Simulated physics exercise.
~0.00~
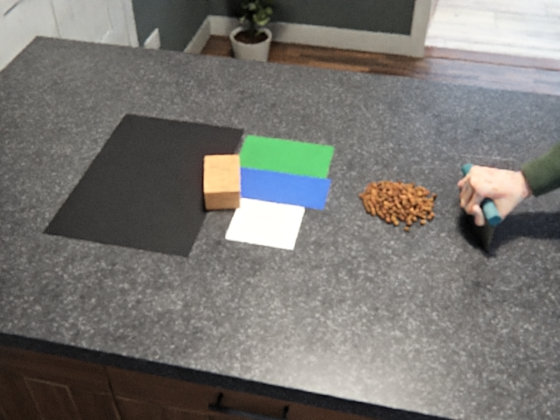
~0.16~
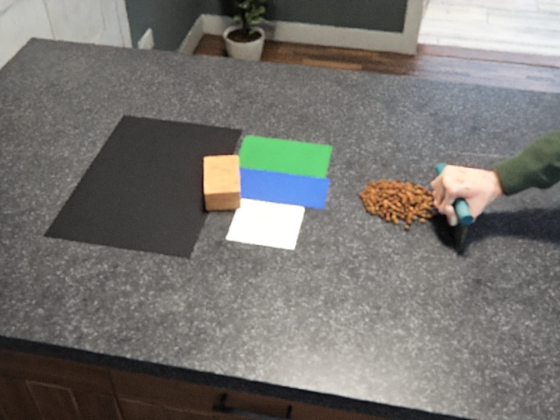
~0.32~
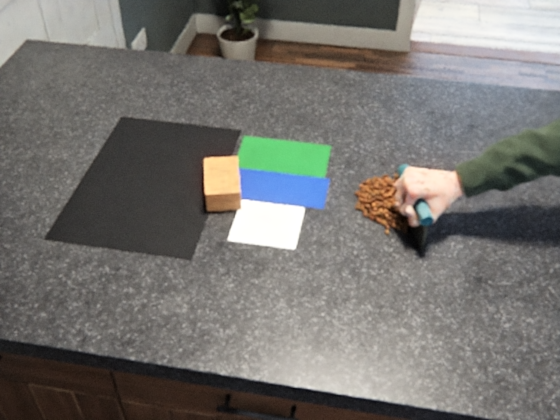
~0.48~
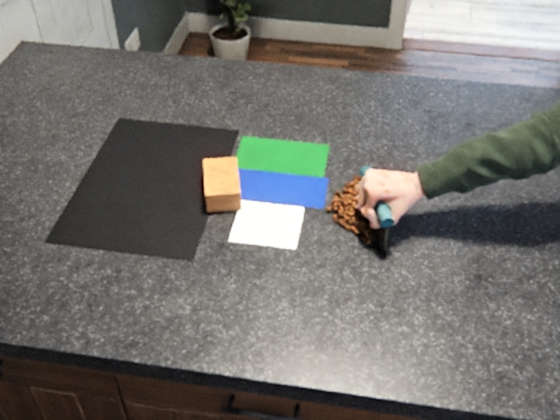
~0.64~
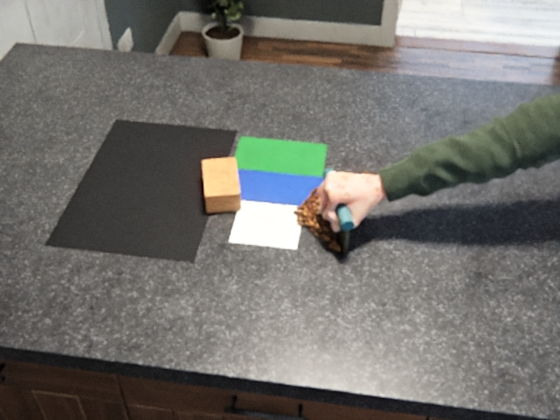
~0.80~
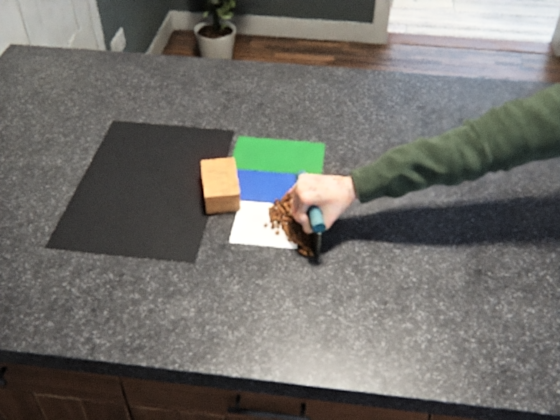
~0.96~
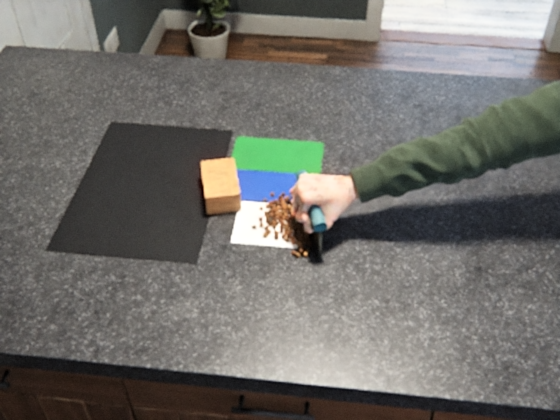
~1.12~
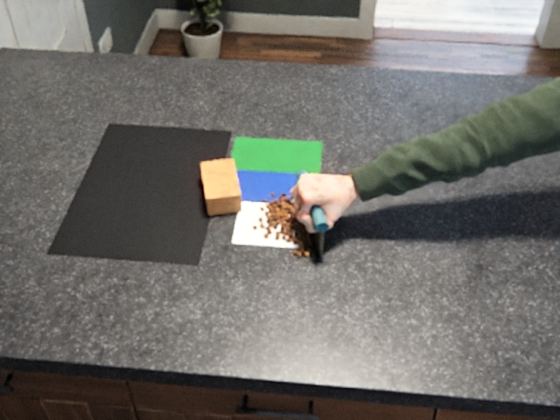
Hand with a scraper pushing a pile of small brown pieces left across a dark countertop, stopping with many on the white sheet.
